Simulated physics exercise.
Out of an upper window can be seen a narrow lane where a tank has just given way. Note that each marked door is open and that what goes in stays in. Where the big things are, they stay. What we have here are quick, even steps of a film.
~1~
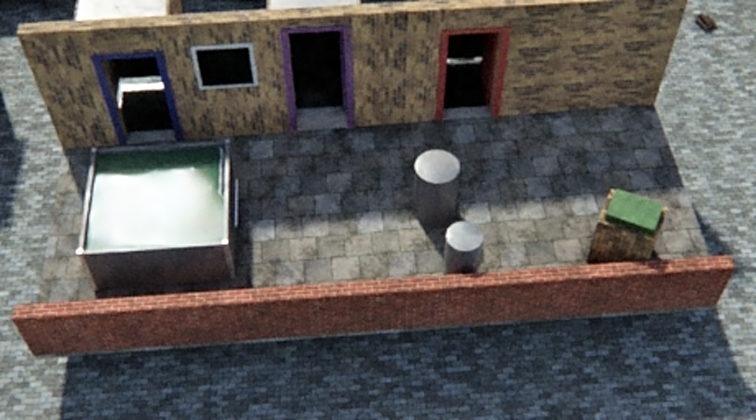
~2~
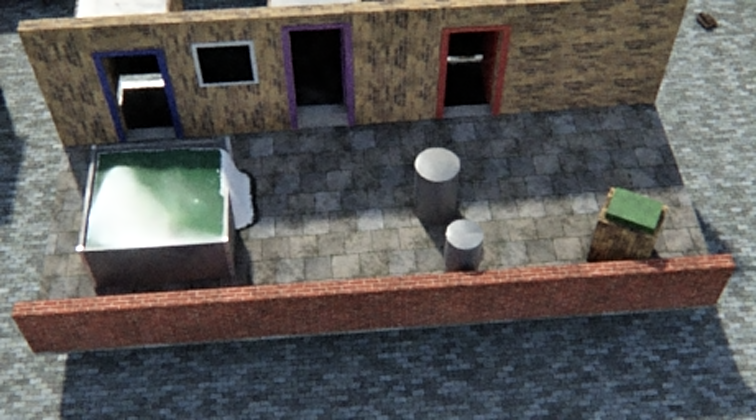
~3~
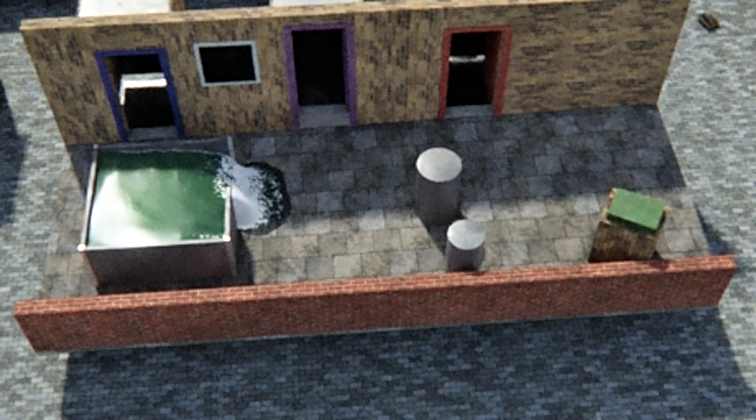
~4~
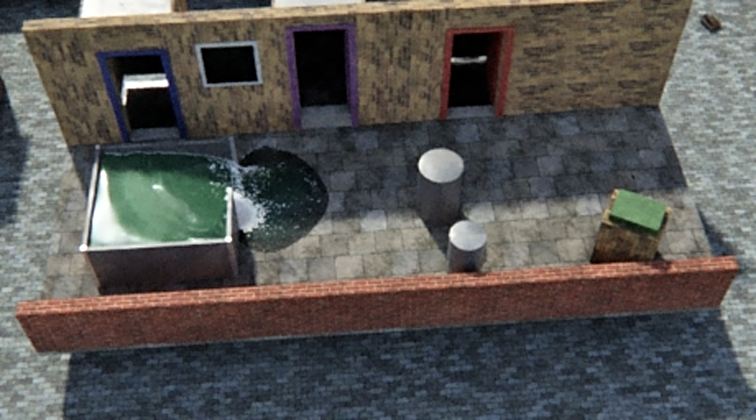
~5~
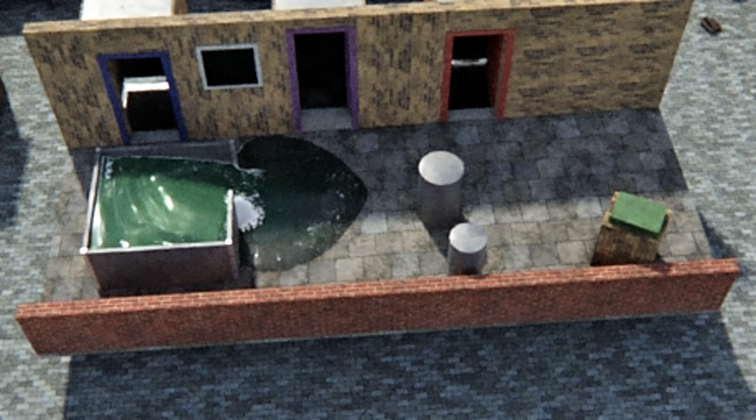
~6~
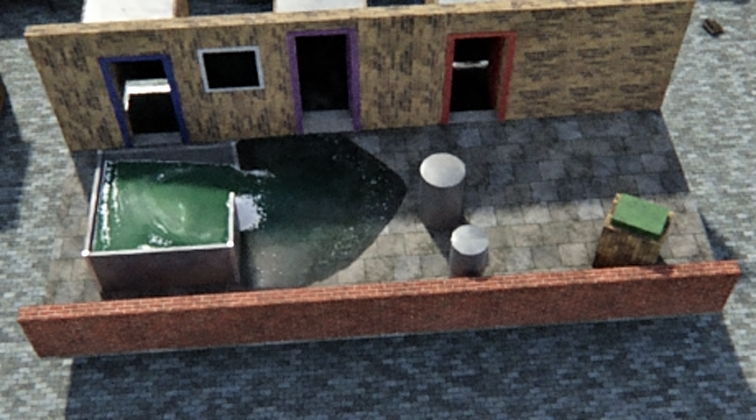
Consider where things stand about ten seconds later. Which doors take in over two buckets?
The red door will top two buckets; the purple door will not top two buckets; the blue door will not top two buckets.
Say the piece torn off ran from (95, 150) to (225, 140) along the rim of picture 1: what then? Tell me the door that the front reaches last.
I'd say the red-painted one.
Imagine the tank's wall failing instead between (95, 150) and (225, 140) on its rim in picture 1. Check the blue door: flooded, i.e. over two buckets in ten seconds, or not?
The blue door goes past it.
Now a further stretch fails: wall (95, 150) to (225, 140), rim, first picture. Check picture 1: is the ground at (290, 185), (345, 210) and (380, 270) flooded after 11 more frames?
Respectively: Drenched, drenched and parched.
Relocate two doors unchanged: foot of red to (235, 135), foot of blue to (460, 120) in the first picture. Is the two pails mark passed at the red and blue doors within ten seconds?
Well, the red one comes up short, but the blue one tops the limit.
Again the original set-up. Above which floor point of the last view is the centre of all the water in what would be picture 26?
I'd mark it close to (324, 211).
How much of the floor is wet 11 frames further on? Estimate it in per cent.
It comes out near 60 percent.
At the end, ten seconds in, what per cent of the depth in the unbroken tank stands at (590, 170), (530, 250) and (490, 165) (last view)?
In the order asked, some 6, 6 and 6 in a hundred.
A moment on, water covers 40 % of the floor; the red door wet at the sill, nothing in, the purple door wet at the sill, nothing in, the blue door not reached.
Next, water covers 60 % of the floor; the red door under two buckets in, the purple door wet at the sill, nothing in, the blue door not reached.
Then, water covers 75 % of the floor; the red door over two buckets in, the purple door wet at the sill, nothing in, the blue door wet at the sill, nothing in.
Later, water covers 90 % of the floor; the red door over two buckets in, the purple door wet at the sill, nothing in, the blue door wet at the sill, nothing in.
In the end, water covers 90 % of the floor; the red door over two buckets in, the purple door wet at the sill, nothing in, the blue door wet at the sill, nothing in.
